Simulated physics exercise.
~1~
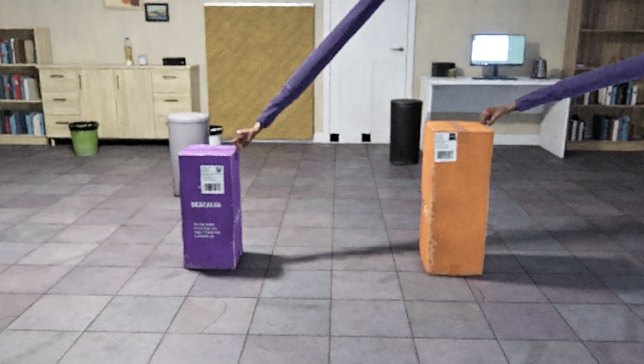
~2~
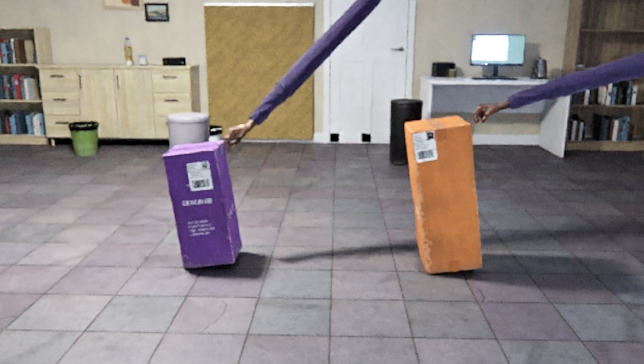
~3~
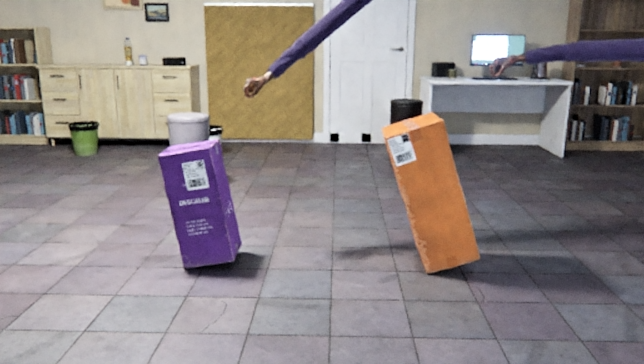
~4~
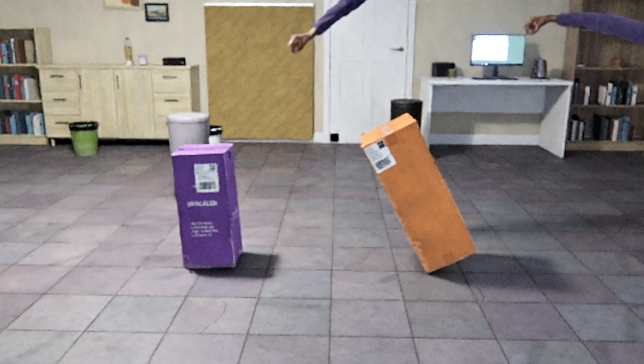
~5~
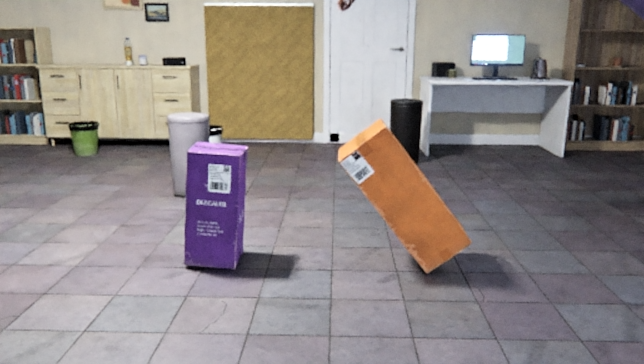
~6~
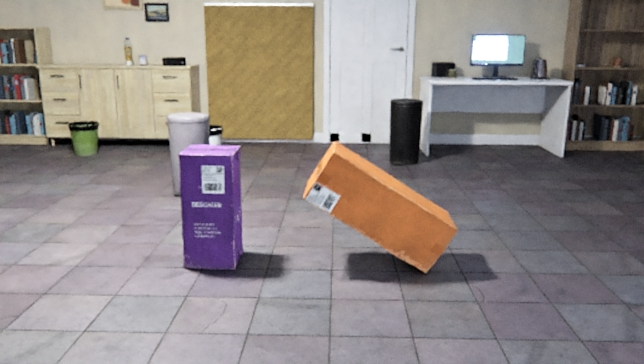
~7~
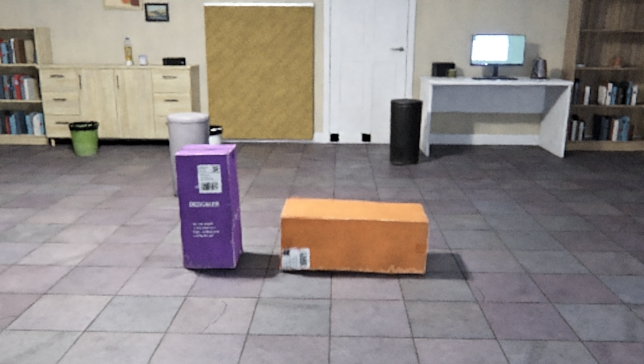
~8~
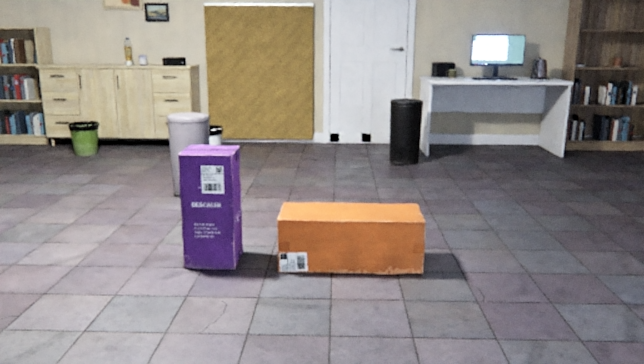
An orange box tips left onto its side after hands push it and a purple parcel, which rocks upright.
